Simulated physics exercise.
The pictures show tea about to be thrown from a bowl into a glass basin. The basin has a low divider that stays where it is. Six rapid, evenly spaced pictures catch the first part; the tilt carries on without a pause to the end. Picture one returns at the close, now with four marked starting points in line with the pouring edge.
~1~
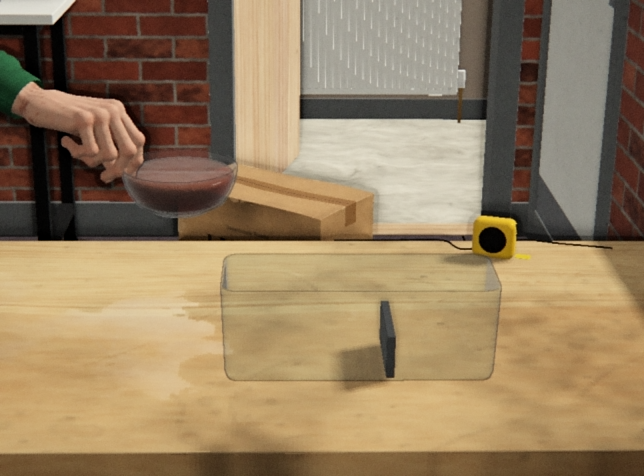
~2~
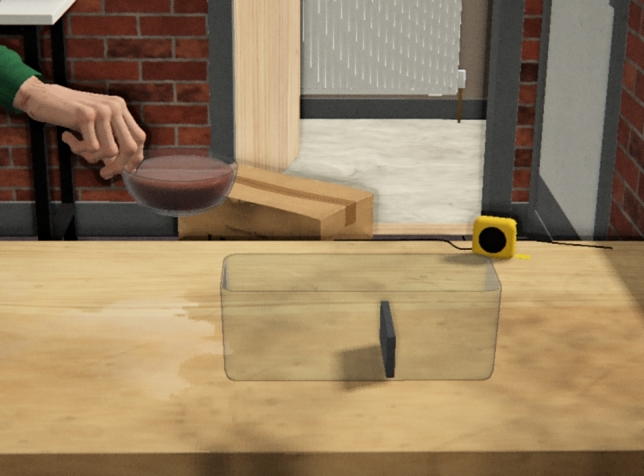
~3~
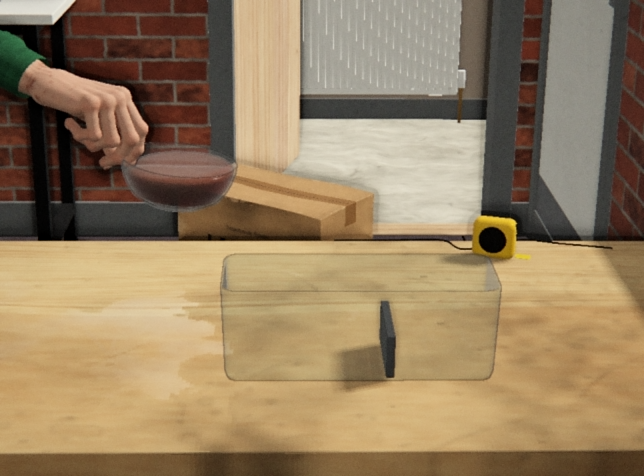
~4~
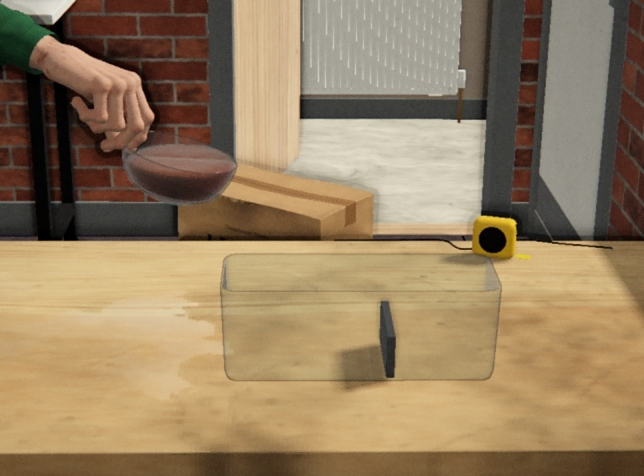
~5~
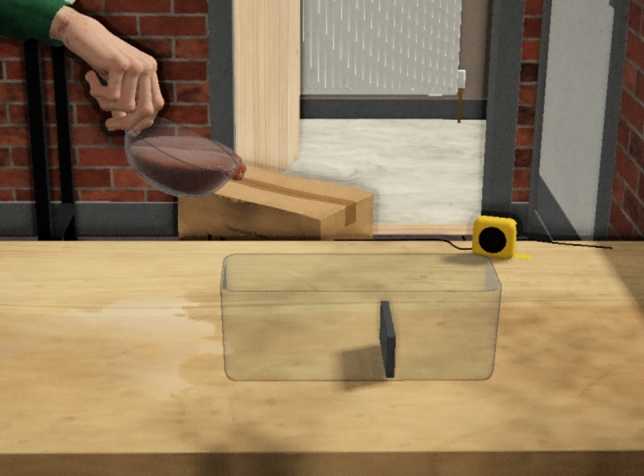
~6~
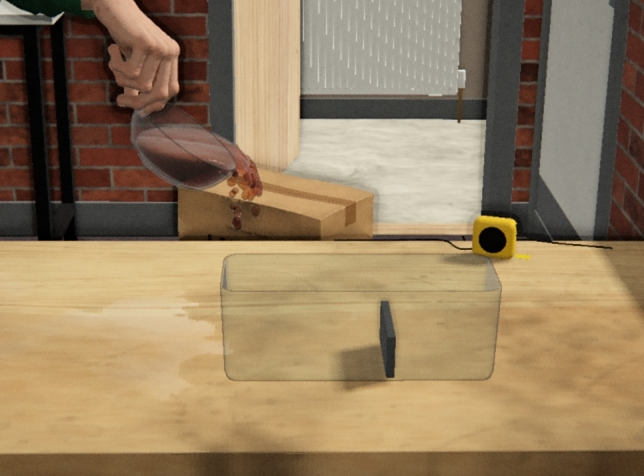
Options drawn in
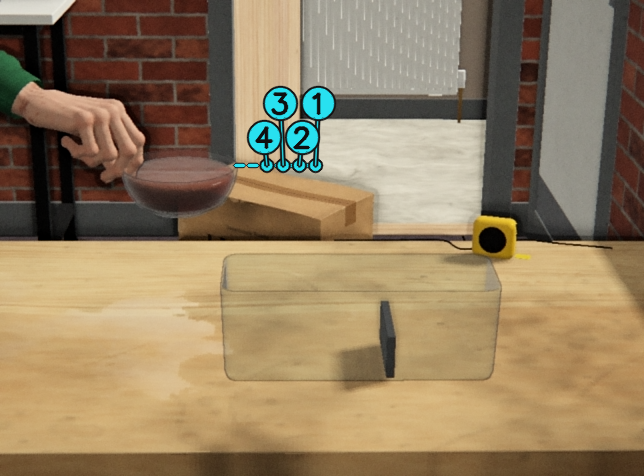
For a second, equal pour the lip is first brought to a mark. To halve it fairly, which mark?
Spot 2.
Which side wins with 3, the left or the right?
The left one.
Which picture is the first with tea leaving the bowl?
Picture 4.
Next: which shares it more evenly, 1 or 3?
It is 1.
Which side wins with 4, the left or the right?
More ends on the left.
In cyan, 1 at (315, 165); 2 at (299, 165); 3 at (283, 165); 4 at (266, 165).
If 1 is chosen, about 25 % ends left of the wall and 74 % right of it.
If 2 is chosen, about 50 % ends left of the wall and 49 % right of it.
If 3 is chosen, about 85 % ends left of the wall and 14 % right of it.
If 4 is chosen, about 96 % ends left of the wall and 3 % right of it.
